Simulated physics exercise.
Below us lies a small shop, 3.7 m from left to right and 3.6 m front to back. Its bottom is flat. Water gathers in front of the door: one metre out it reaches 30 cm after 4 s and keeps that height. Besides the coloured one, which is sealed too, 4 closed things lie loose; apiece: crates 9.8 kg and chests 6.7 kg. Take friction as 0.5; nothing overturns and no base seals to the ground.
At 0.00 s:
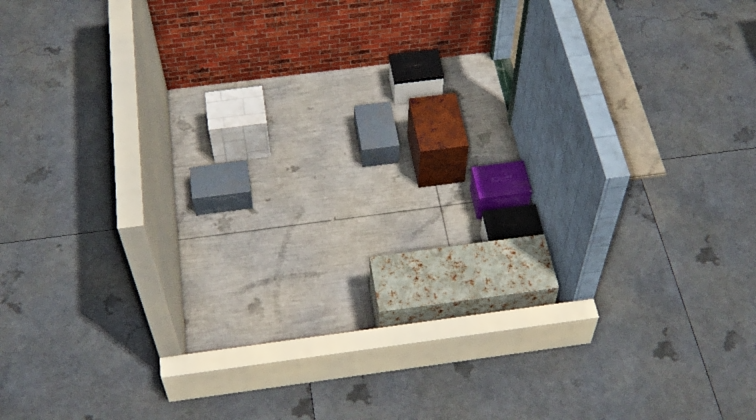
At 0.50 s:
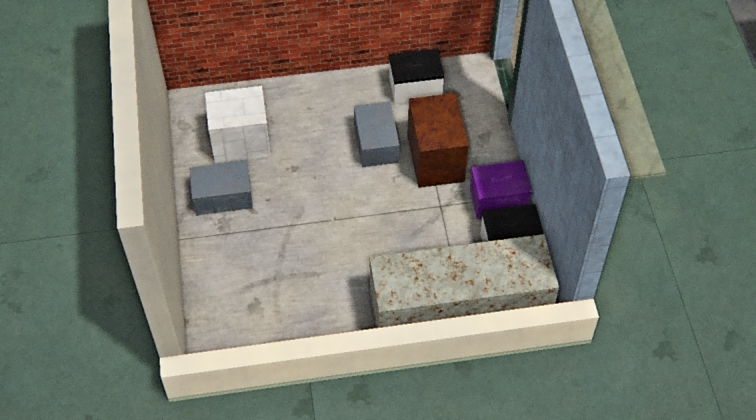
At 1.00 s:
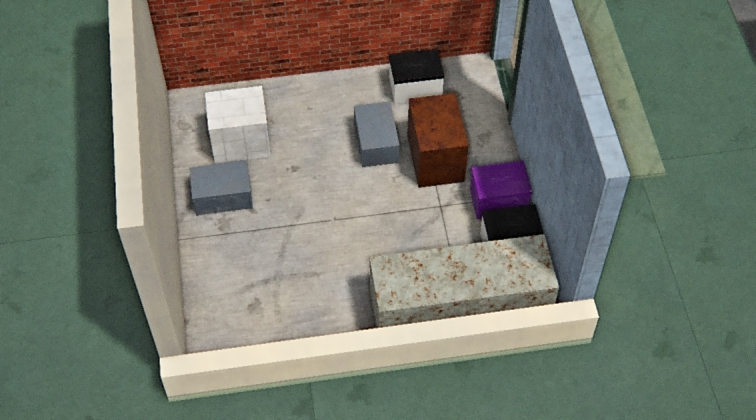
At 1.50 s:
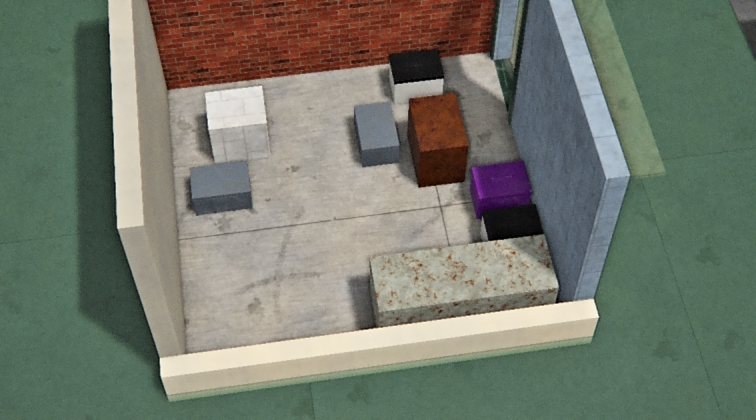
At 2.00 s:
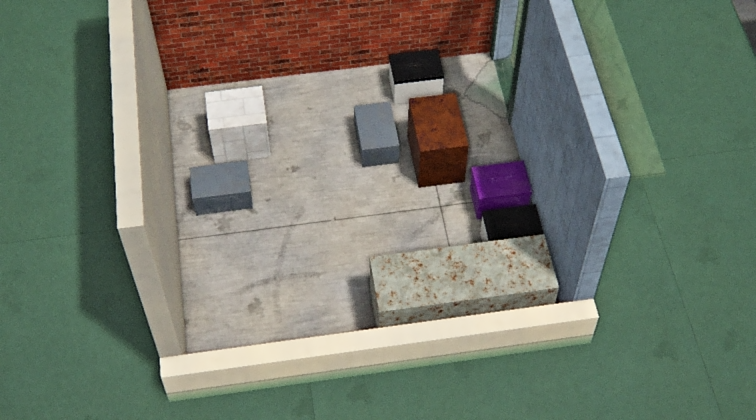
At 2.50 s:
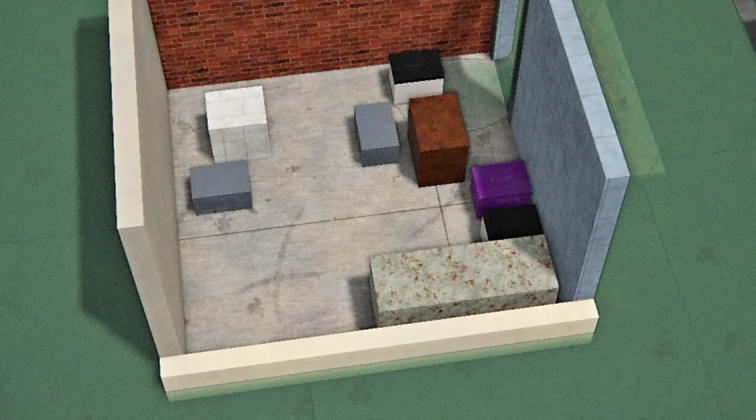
Small shop seen from above, green water spreading around its walls, then thinly in through the doorway, purple chest and other boxes staying still.
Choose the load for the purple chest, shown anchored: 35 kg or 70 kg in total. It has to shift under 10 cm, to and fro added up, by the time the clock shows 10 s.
Verdict: The smaller load will do.
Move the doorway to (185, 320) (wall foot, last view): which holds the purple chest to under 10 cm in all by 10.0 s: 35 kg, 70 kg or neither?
Then only the larger load is enough.
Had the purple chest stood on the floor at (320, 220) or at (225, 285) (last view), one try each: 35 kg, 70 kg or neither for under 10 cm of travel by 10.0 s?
In turn: Either load holds; only the larger holds.
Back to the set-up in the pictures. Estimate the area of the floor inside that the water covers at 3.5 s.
Roughly 3.0 m2.
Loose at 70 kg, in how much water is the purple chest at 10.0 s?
About 11 cm.
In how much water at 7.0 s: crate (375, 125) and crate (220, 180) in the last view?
Roughly 4 and 8 cm.
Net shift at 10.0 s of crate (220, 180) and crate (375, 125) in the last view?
In that order: 150 cm, 100 cm.
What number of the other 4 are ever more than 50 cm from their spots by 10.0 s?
That makes 3.
After 3.5 s the purple chest would be 0 cm from its start with 35 kg and 0 cm from its start with 70 kg; 1 cm of water round it then.
After 4.5 s the purple chest would be 0 cm from its start with 35 kg and 0 cm from its start with 70 kg; 3 cm of water round it then.
After 7.0 s the purple chest would be 0 cm from its start with 35 kg and 0 cm from its start with 70 kg; 5 cm of water round it then.
After 10.0 s the purple chest would be 0 cm from its start with 35 kg and 0 cm from its start with 70 kg; 11 cm of water round it then.
